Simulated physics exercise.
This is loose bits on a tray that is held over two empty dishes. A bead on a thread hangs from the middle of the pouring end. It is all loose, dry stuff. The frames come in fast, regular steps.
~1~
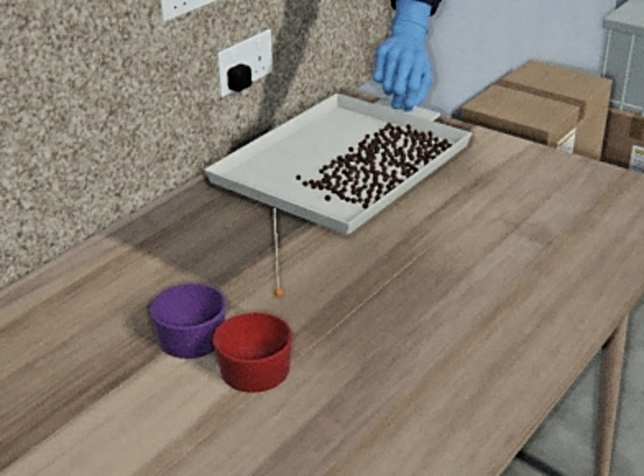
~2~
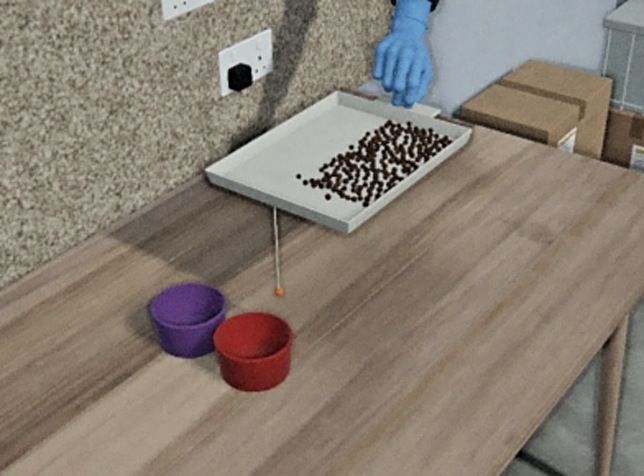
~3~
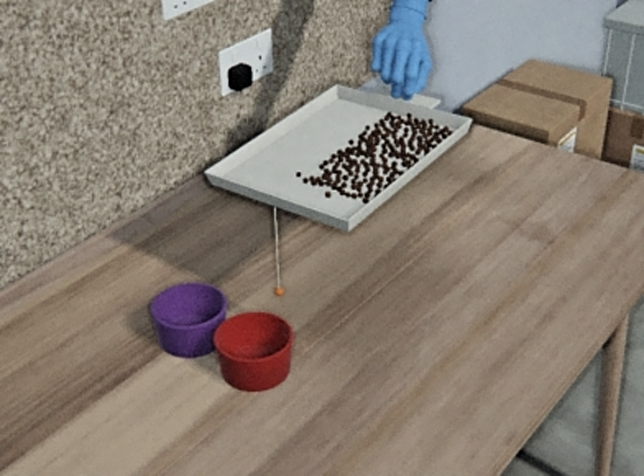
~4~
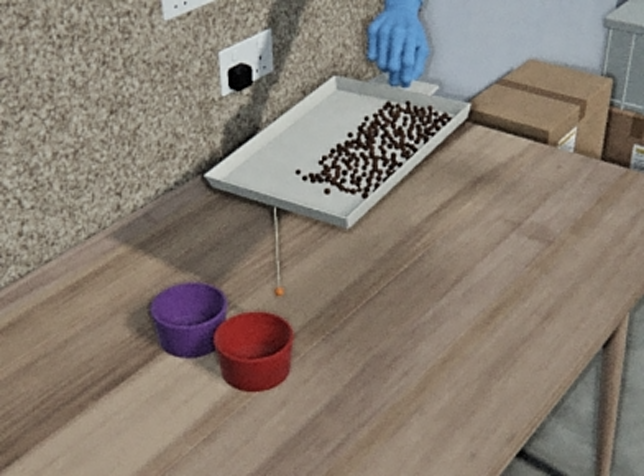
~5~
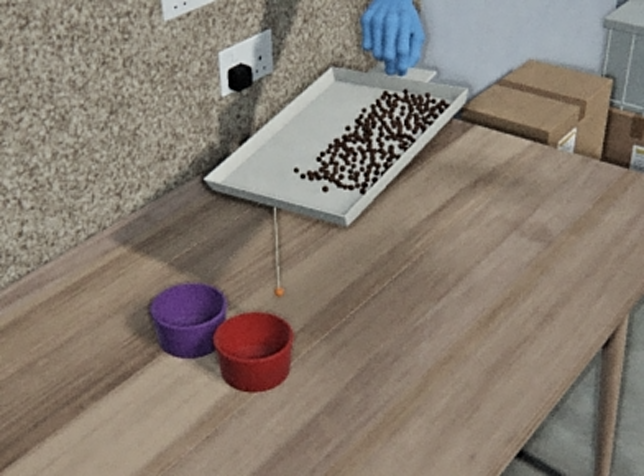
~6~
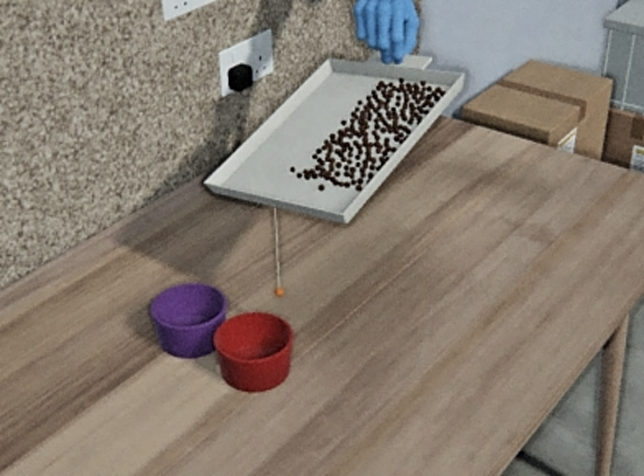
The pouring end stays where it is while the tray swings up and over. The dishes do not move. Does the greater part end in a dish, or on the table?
Together they catch only the smaller part.
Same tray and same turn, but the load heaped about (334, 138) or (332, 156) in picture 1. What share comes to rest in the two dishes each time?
First some 10, then 10 per cent.
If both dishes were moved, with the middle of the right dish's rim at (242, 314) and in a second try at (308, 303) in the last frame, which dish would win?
First the dish on the left, then the left one.
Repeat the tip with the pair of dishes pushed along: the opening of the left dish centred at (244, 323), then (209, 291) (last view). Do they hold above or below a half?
In turn: Less than half; more than half.
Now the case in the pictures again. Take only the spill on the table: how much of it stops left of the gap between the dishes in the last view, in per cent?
About 60 per cent.
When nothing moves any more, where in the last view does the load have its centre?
Around (207, 306).
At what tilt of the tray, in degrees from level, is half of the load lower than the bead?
Around 95° of tilt.
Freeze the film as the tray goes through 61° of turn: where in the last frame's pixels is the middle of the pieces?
Close to (230, 197).
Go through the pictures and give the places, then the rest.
Corners of the pouring end at (210, 169) and (348, 220), level; middle of the load at (385, 159), allspice berries; left dish at (164, 337); right dish at (229, 370); bead on its thread at (278, 292), in the first frame.
Corners of the pouring end at (210, 169) and (348, 219), level; middle of the load at (385, 157), in the second frame.
Corners of the pouring end at (210, 171) and (347, 218), tipped barely, lowest at the left corner; middle of the load at (385, 151), in the third frame.
Corners of the pouring end at (210, 174) and (346, 215), tipped a little, lowest at the left corner; middle of the load at (384, 142), in the fourth frame.
Corners of the pouring end at (209, 178) and (344, 213), tipped a little, lowest at the left corner; middle of the load at (382, 134), in the fifth frame.
Corners of the pouring end at (210, 181) and (342, 211), tipped clearly, lowest at the left corner; middle of the load at (377, 127); left dish at (165, 337); right dish at (230, 370), in the sixth frame.
Soon, tray tipped steeply; about two thirds on the tray; a stray few in the left dish; a stray few outside both; about a quarter in the air.
A while on, tray tipped right over; about a quarter on the tray; a small part in the left dish; about half outside both; about a quarter in the air.
Towards the end, tray tipped past a quarter turn; a small part in the left dish; most outside both.
Finally, tray tipped past a quarter turn; none in the right dish; a small part in the left dish; most outside both.
